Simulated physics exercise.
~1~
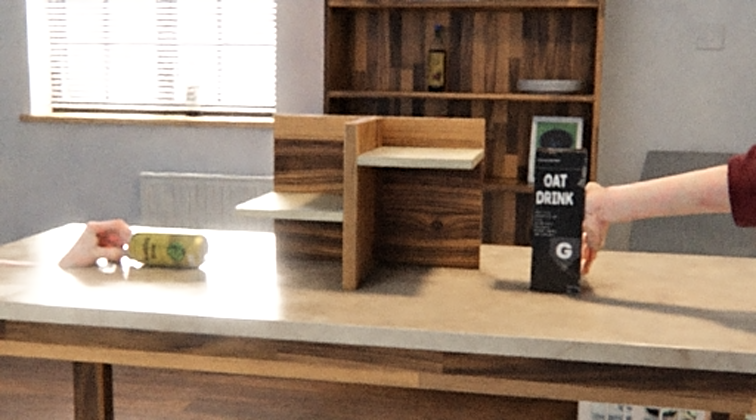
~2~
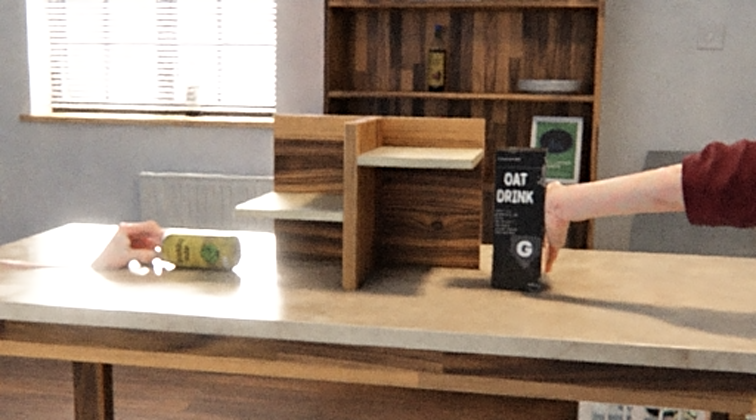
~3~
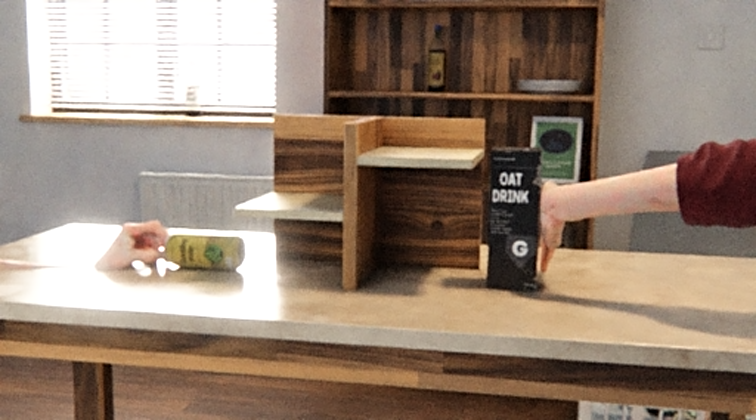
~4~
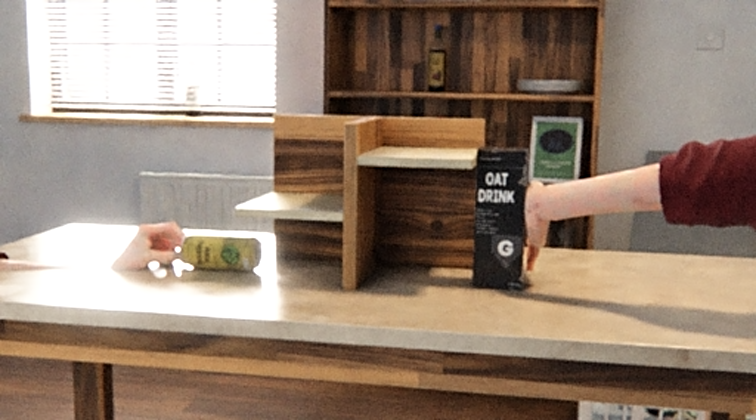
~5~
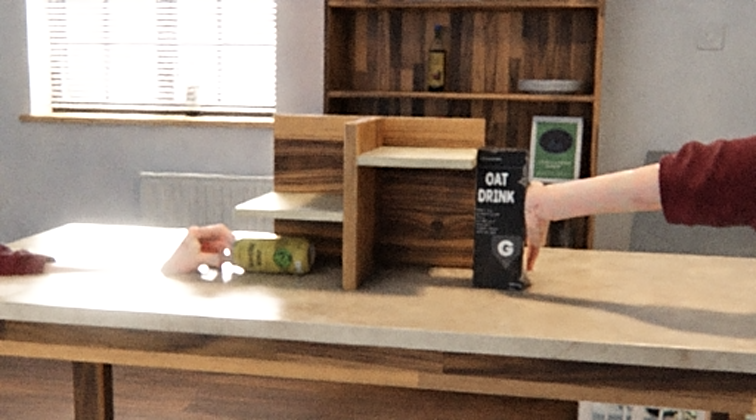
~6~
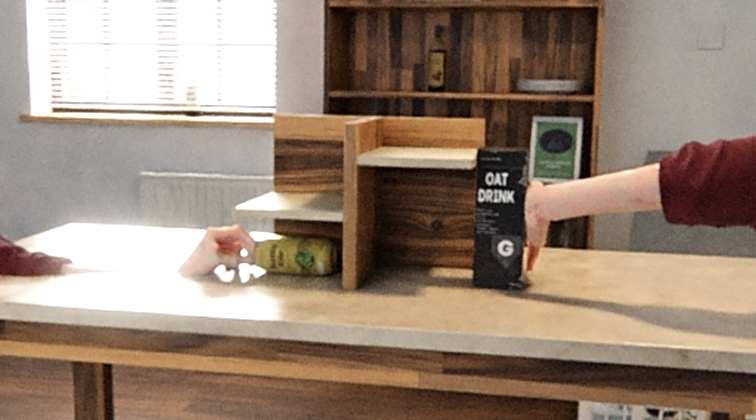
On a tabletop, hands push an upright black carton left until it stops at a shelf's edge and a yellow can right underneath.
